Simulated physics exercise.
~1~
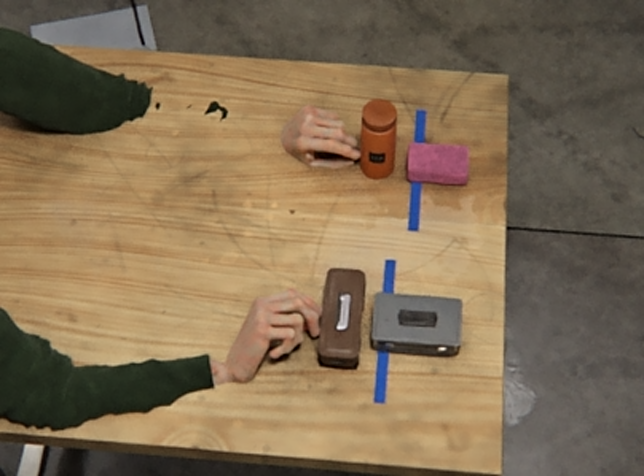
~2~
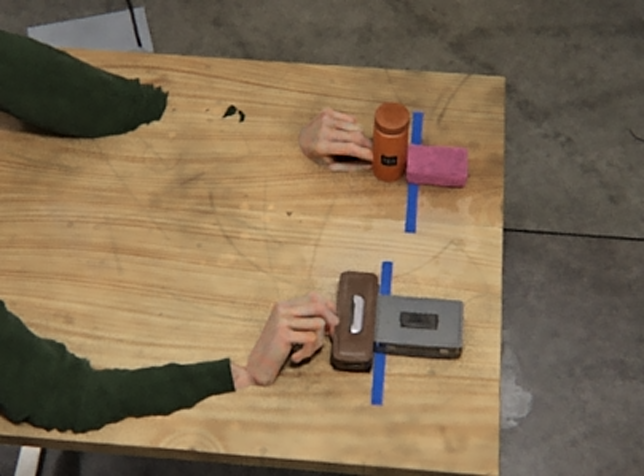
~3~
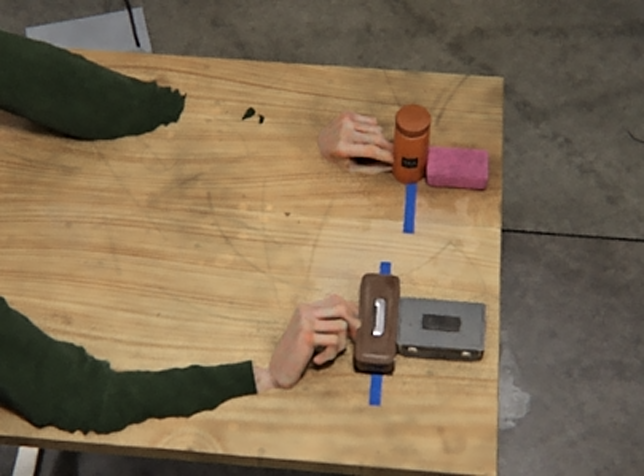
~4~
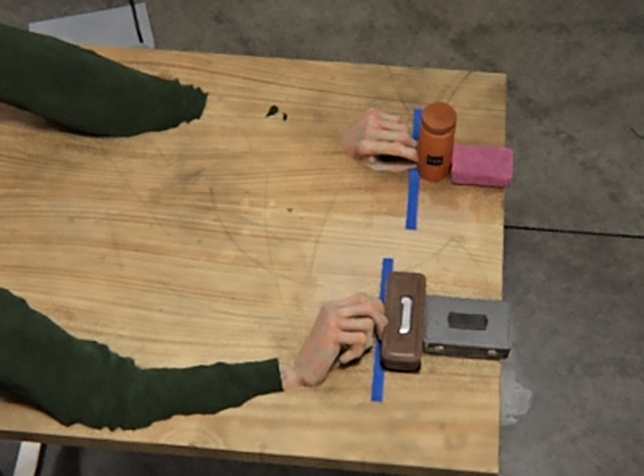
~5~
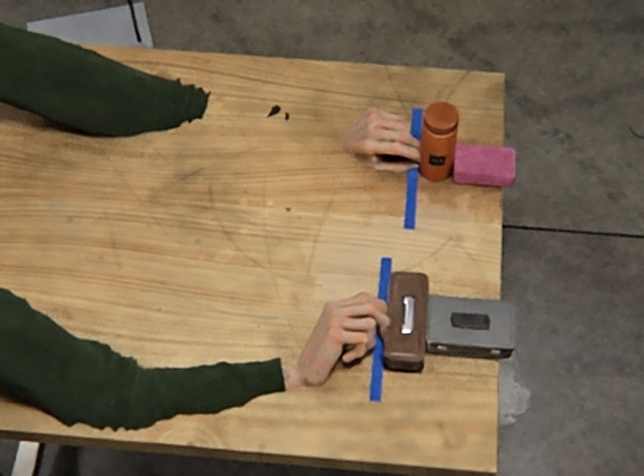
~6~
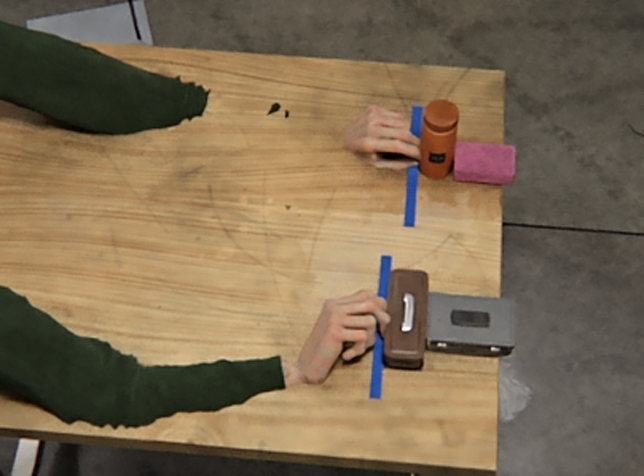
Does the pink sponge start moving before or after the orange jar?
After it. The orange jar is pushed right first while the pink sponge stays put, and the sponge only starts sliding afterwards.
